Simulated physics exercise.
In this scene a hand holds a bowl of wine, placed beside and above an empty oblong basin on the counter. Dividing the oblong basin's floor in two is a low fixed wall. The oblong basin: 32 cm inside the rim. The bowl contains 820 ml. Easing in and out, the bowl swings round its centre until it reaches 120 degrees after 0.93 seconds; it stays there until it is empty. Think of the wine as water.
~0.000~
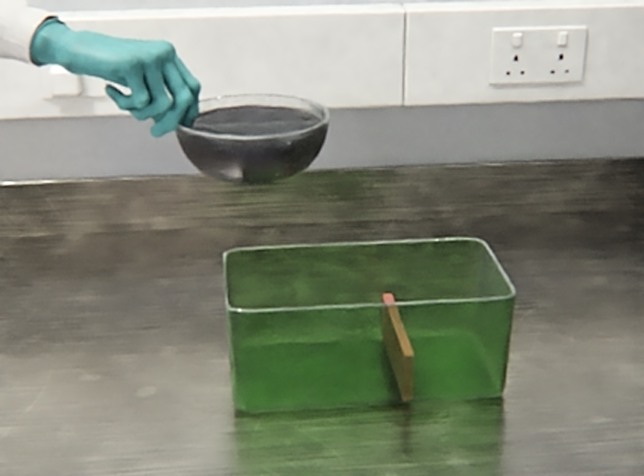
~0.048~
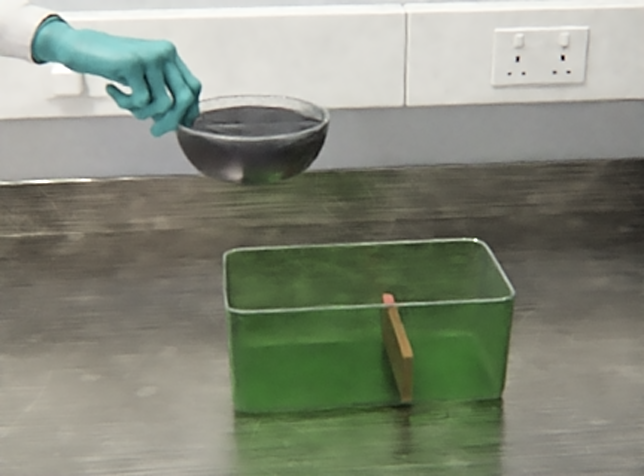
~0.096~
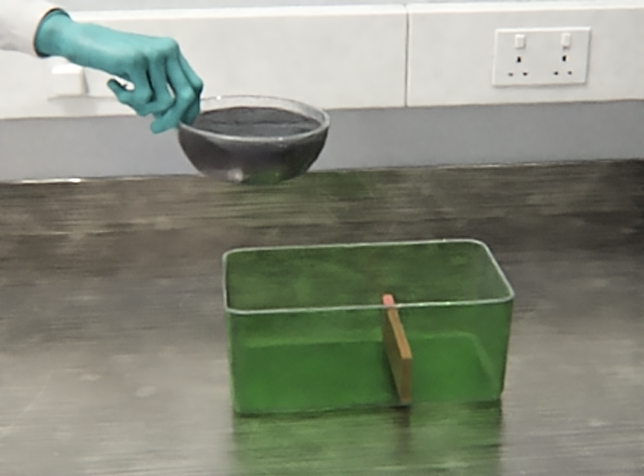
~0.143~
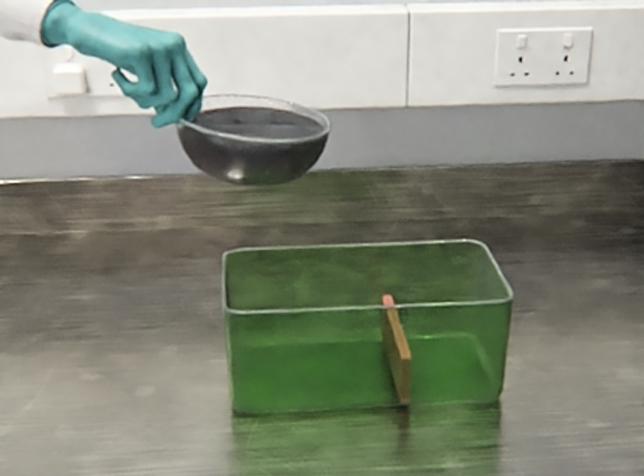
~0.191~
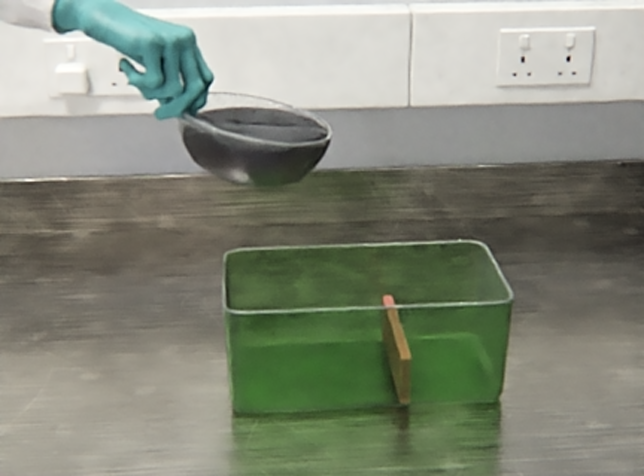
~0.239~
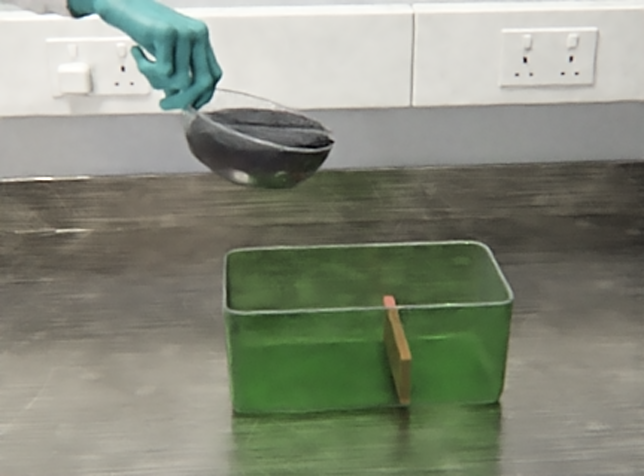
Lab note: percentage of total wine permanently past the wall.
Approx. 29 %.
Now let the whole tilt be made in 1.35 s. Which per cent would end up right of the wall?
Estimate: Close to 40 per cent.
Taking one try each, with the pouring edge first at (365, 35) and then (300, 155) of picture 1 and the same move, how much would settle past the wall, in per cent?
Roughly 70 per cent the first time and 5 per cent the second.
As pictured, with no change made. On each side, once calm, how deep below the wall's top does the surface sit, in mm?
The left side gives some 40 mm, the right side some 44 mm.
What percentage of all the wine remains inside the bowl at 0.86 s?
0 per cent or so.
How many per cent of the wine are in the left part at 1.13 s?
That share comes to around 68 in a hundred.
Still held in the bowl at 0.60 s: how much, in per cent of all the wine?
Close to 14 percent of the liquid remains at that time.
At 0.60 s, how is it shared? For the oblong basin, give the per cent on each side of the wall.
20 per cent left and 20 right, roughly.
After 0.60 s the tilt is 86° and 14 per cent is still to pour, 21 is left of the wall and 20 right of it.
After 0.86 s the tilt is 118° and 0 per cent is still to pour, 69 is left of the wall and 29 right of it.
After 1.13 s the tilt is 120° and 0 per cent is still to pour, 69 is left of the wall and 29 right of it.
After 1.43 s the tilt is 120° and 0 per cent is still to pour, 69 is left of the wall and 29 right of it.
In the end 69 per cent lies left of the wall, 29 right of it and 2 outside.
